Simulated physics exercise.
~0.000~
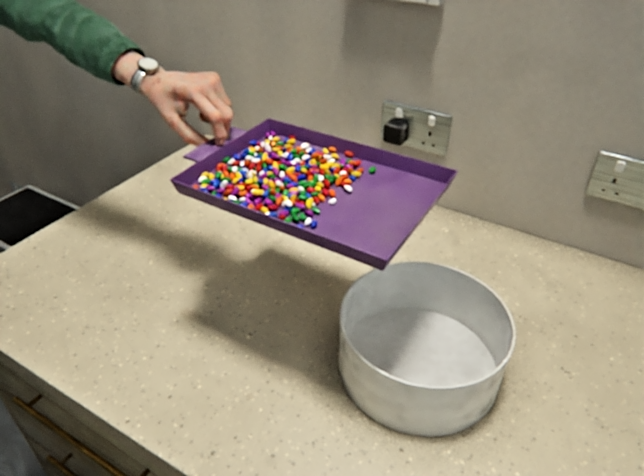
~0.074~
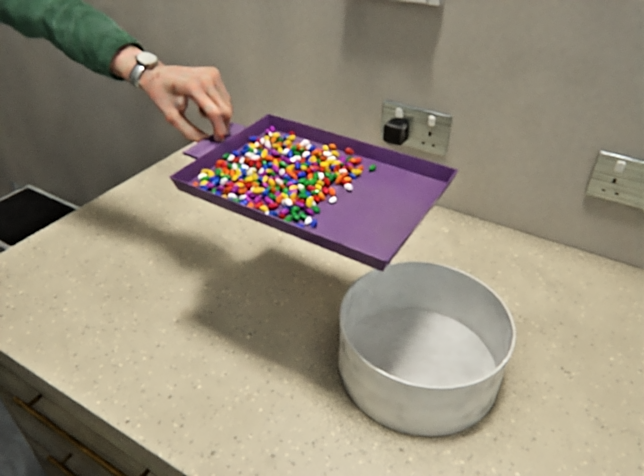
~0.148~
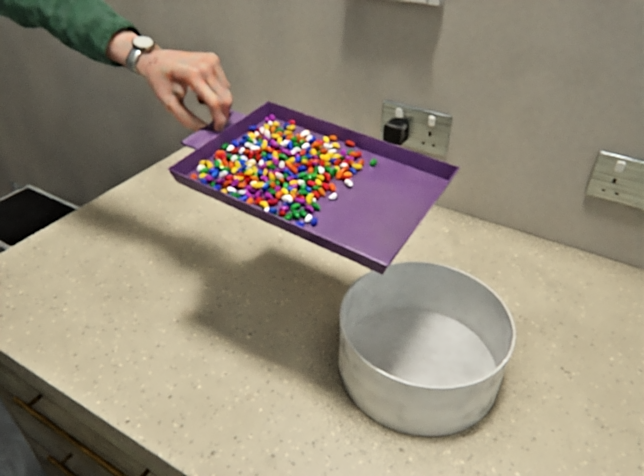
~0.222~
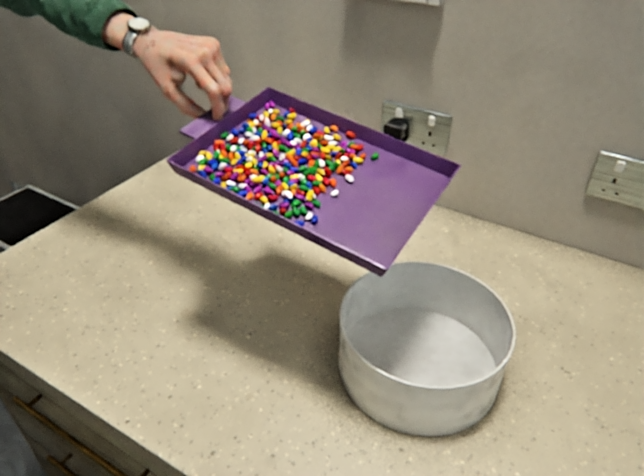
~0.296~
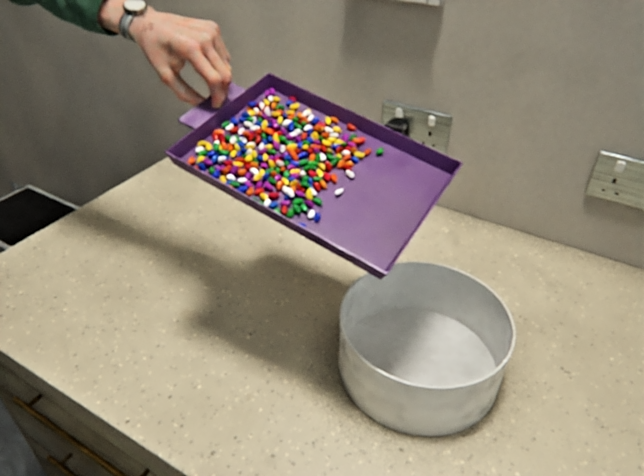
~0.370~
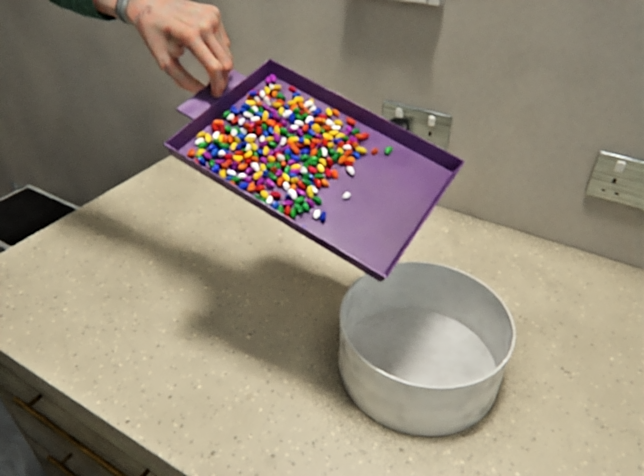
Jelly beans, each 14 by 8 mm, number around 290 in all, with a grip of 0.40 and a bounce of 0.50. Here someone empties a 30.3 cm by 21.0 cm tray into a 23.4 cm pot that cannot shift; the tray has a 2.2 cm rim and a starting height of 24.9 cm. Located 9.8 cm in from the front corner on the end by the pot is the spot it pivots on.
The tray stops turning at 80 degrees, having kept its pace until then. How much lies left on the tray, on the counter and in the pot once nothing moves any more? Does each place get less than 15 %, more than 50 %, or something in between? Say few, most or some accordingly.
Tray: Few. Counter: Some. Pot: Most.
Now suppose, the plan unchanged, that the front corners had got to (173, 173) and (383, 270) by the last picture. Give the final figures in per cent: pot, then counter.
Final per cent - pot 45, counter 55.
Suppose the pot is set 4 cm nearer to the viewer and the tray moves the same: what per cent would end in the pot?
Estimated share: Around 95 in a hundred.
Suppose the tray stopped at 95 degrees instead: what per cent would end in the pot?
Near 65 %, then.
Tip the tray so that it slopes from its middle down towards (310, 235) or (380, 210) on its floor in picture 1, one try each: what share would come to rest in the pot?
That would be close to 40 per cent and then close to 70 per cent.
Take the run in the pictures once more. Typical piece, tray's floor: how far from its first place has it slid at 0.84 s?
It has moved some 13 cm from its start.
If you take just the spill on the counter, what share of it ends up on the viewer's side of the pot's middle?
Share: Some 100 %.
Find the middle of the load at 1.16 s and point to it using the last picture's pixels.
(381, 280), roughly.
Then, at 0.84 s, tilt 48 degrees; the tray holds 100 %, the pot 0 %.
Then, at 1.16 s, tilt 68 degrees; the tray holds 60 %, the pot 15 %.
After 1.57 s, tilt 80 degrees; the tray holds 15 %, the pot 45 %.
By 2.8 s all is still; tray 5 %, counter 35 %, pot 60 %.
